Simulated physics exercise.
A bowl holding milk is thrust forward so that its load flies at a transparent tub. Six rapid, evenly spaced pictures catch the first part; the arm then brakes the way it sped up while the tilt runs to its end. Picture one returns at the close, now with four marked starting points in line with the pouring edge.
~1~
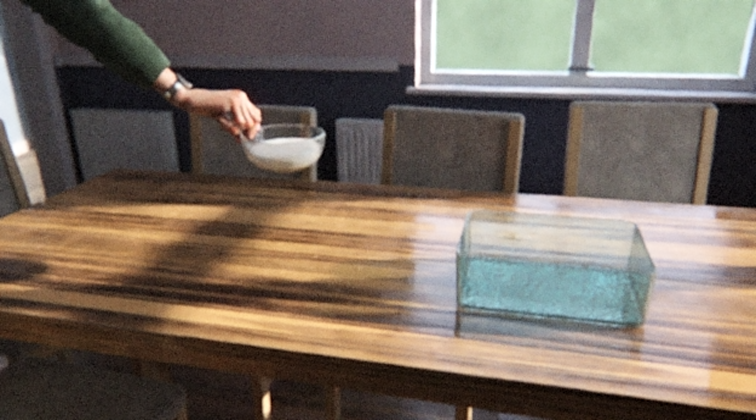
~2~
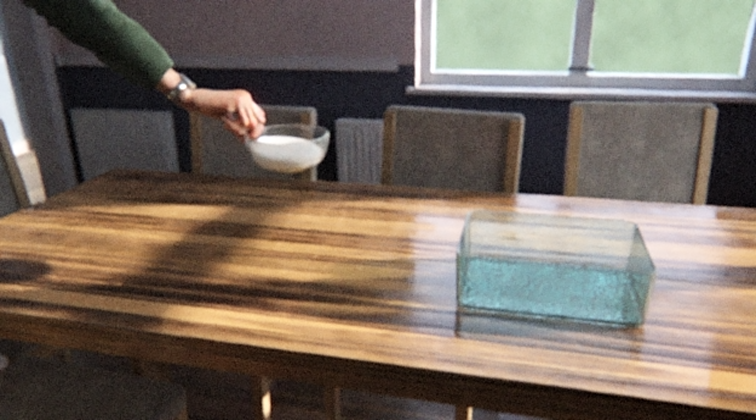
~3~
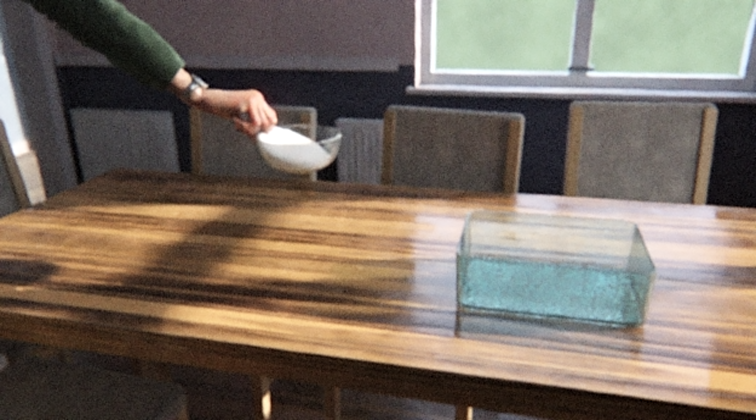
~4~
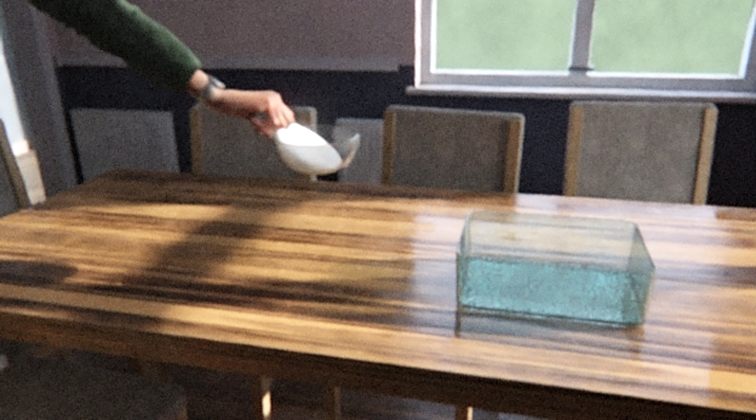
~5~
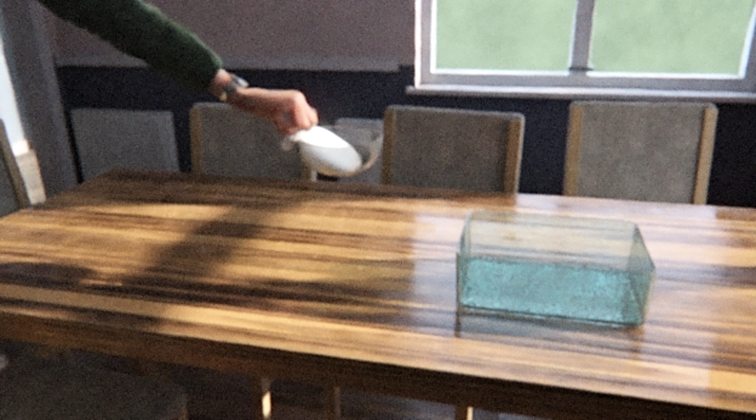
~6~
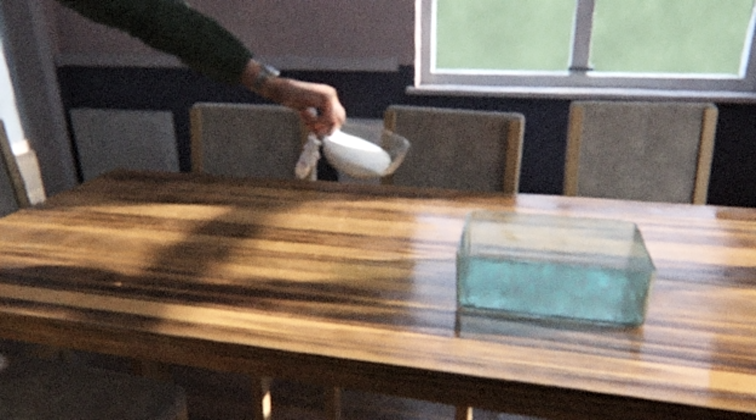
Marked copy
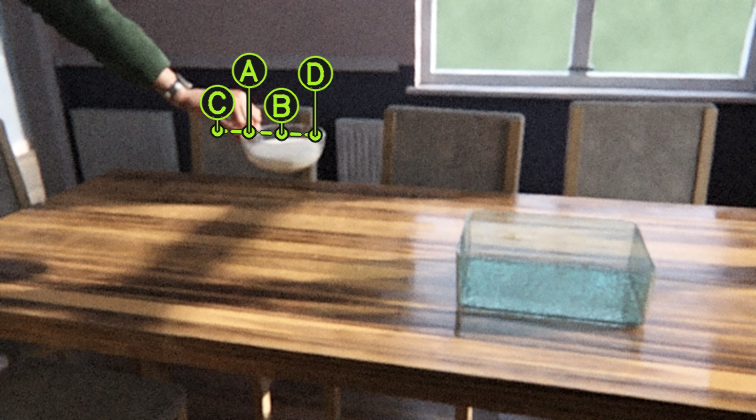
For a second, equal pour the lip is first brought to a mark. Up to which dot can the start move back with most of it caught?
Take B.
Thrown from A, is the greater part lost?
Yes, it does.
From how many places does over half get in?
Two.
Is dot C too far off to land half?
Yes, that goes wrong.
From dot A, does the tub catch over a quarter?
Yes.
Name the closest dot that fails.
It is A.
On the marked copy, A at (249, 132); B at (281, 133); C at (217, 130); D at (315, 135).
If A is chosen, about 33 % lands in the tub, 63 % falls short and 4 % goes beside or beyond.
If B is chosen, about 64 % lands in the tub, 29 % falls short and 8 % goes beside or beyond.
If C is chosen, about 7 % lands in the tub, 92 % falls short.
If D is chosen, about 75 % lands in the tub, 18 % falls short and 8 % goes beside or beyond.
